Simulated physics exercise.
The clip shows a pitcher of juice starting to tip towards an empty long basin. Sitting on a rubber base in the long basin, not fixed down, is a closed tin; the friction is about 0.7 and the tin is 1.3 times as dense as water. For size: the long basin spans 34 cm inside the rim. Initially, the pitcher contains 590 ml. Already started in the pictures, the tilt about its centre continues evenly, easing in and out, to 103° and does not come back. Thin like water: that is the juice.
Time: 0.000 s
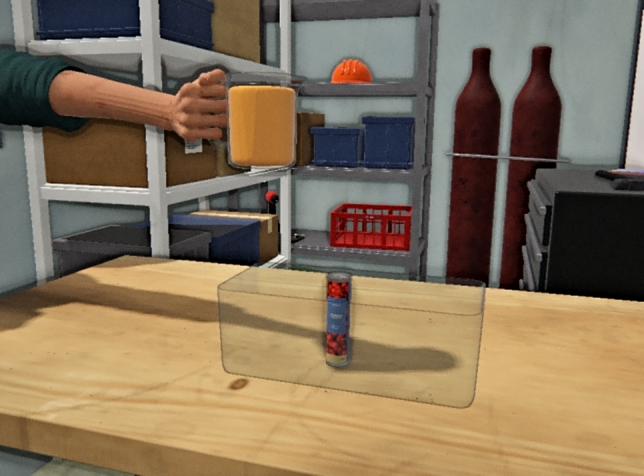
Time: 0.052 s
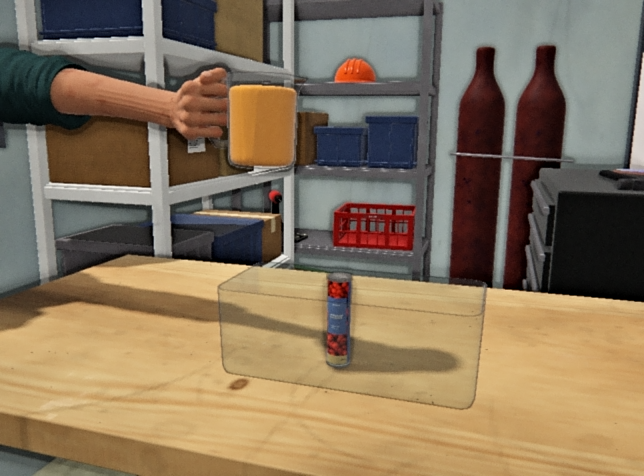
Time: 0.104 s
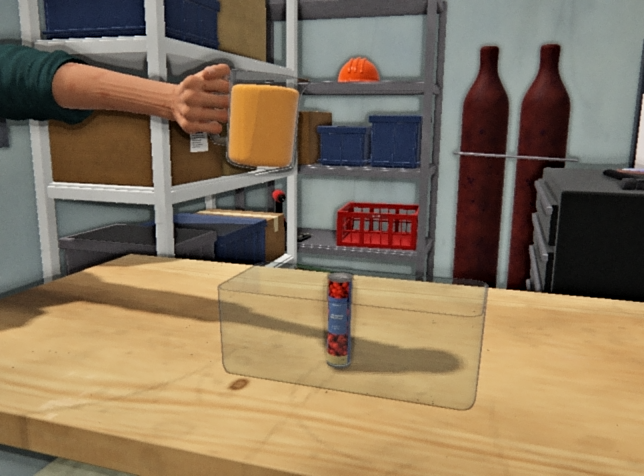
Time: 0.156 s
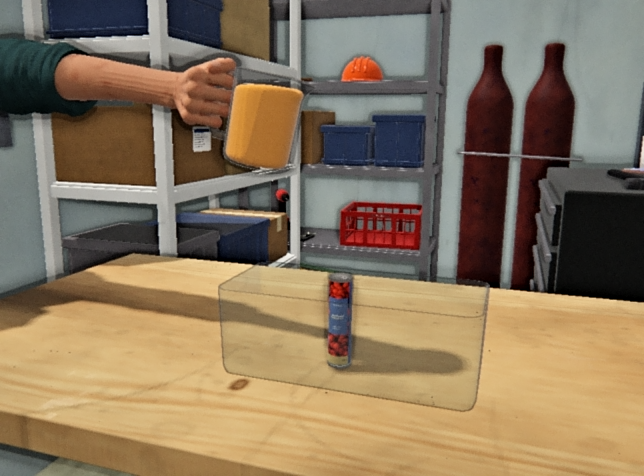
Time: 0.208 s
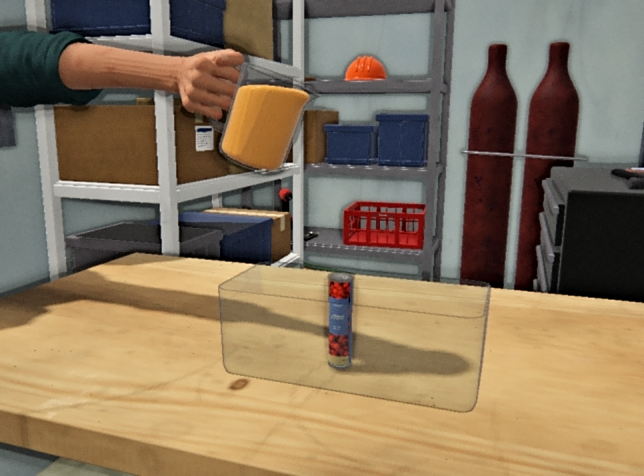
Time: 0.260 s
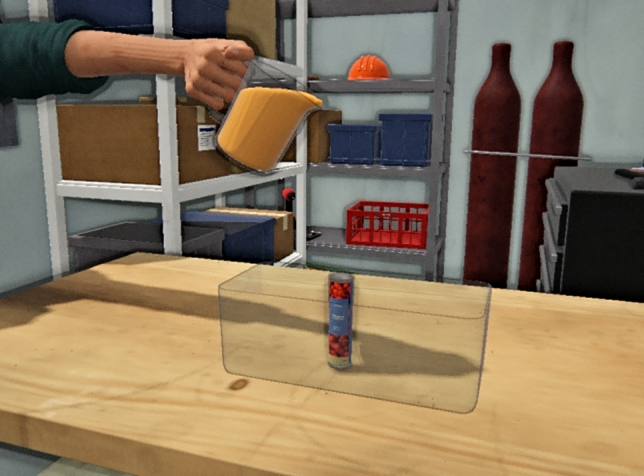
In a storeroom, a hand held a pitcher of orange juice above a clear basin with a closed tin inside on a wooden table, then gradually tilted it to the right.
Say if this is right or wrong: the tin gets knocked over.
Wrong, it stays standing.
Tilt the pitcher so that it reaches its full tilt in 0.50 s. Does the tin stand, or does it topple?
Outcome - the tin stays erect.
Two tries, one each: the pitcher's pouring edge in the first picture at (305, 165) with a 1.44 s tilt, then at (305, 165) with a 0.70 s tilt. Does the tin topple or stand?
Run one: It does not tip. Run two: It tumbles.
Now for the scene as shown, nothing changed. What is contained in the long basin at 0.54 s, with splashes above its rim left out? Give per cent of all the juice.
7 %, more or less.
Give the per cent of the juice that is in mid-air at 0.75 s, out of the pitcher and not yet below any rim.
Airborne fraction: Approx. 32 %.
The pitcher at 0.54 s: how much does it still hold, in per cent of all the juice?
At that time about 64 in a hundred parts are still held.
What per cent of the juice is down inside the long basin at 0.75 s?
I reckon close to 48 per cent.
By 0.54 s the tilt is 91° and 64 per cent is still to pour; the tin stands where it began.
By 0.75 s the tilt is 103° and 20 per cent is still to pour; the tin stands where it began.
By 0.96 s the tilt is 103° and 4 per cent is still to pour; the tin stands where it began.
By 1.20 s the tilt is 103° and 0 per cent is still to pour; the tin stands where it began.
At rest the tin stands where it began.
